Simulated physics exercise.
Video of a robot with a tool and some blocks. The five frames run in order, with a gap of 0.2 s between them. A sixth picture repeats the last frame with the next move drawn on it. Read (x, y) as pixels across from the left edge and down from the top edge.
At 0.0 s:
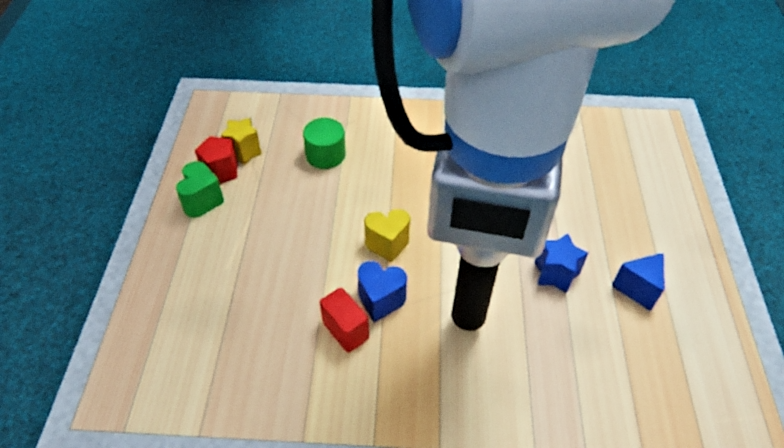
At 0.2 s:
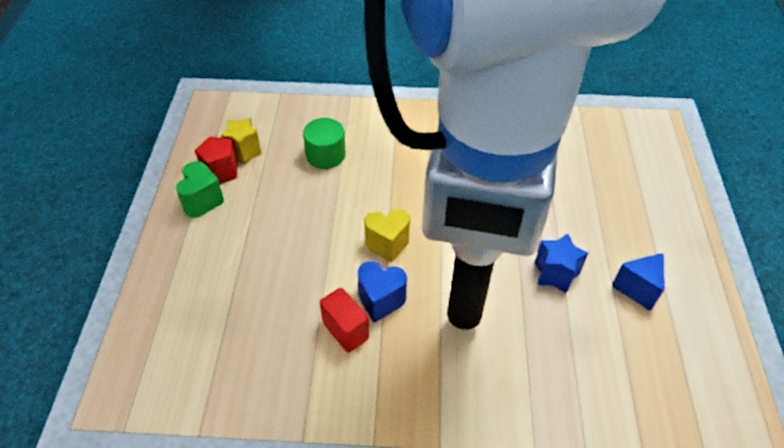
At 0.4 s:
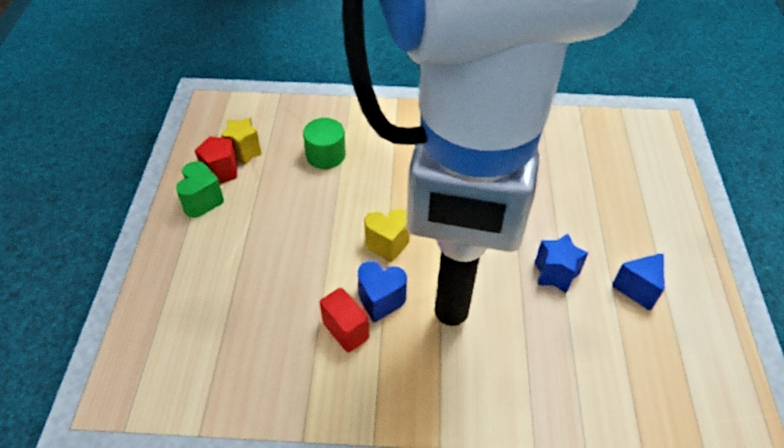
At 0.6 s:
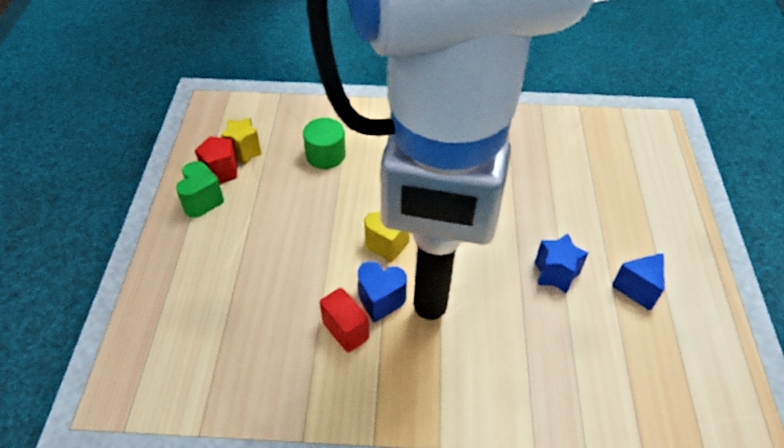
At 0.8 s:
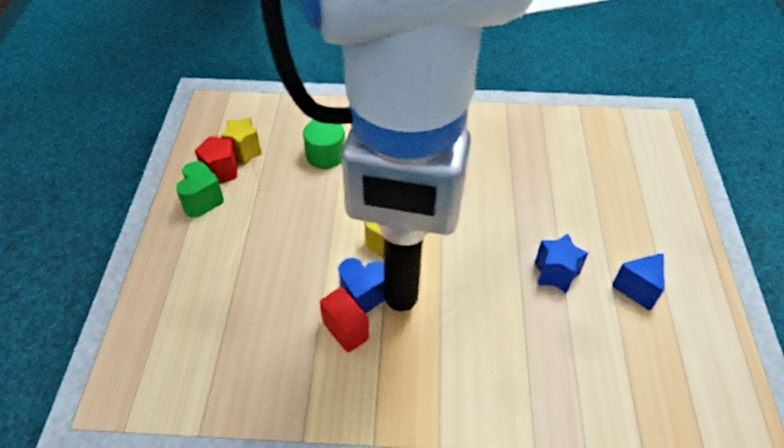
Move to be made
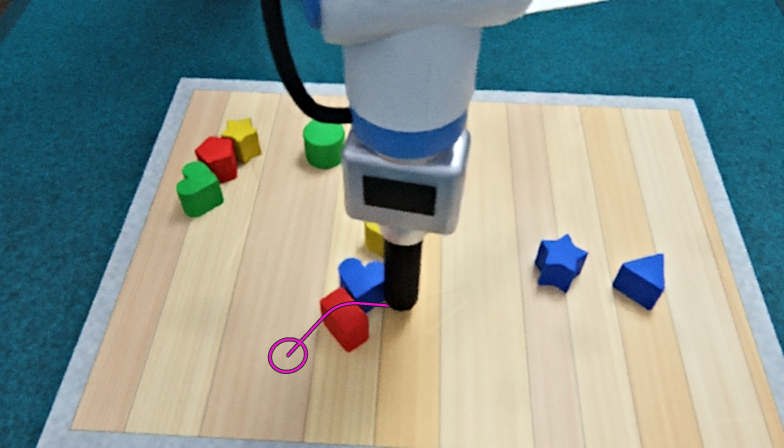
A light wooden board edged in grey lies on a teal surface, seen from above at an angle by a still camera. Green, red and yellow blocks cluster at upper left near a green cylinder, with a yellow heart, blue heart and red block around the middle and two blue blocks at right. A robot arm slides its black tool left, pushing the blue heart slightly left against the red block.
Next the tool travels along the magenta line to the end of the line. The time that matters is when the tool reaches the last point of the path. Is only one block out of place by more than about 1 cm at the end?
I believe not.
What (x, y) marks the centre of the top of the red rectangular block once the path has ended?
By then it is at (320, 343).
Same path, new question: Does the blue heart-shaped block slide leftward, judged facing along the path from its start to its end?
That would be a no.
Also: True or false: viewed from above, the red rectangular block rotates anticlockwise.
This is true.
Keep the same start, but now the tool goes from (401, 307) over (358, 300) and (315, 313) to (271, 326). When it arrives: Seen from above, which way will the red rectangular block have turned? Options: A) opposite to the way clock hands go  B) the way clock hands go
It's A.
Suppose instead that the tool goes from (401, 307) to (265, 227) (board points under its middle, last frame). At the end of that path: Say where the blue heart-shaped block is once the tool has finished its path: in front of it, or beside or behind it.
Slipped off.
The drawn path runs from (401, 307) via (357, 303) and (319, 322), ending at (288, 355).
On the path given first. One third of the way, tool at (353, 294); blue heart-shaped block at (324, 264), turned 20° anticlockwise.
Two thirds of the way, tool at (316, 314); red rectangular block at (322, 332), turned 85° anticlockwise; blue heart-shaped block at (312, 262).
At the end, tool at (286, 346); red rectangular block at (320, 343), turned 100° anticlockwise; blue heart-shaped block at (312, 262); yellow heart-shaped block not moved.
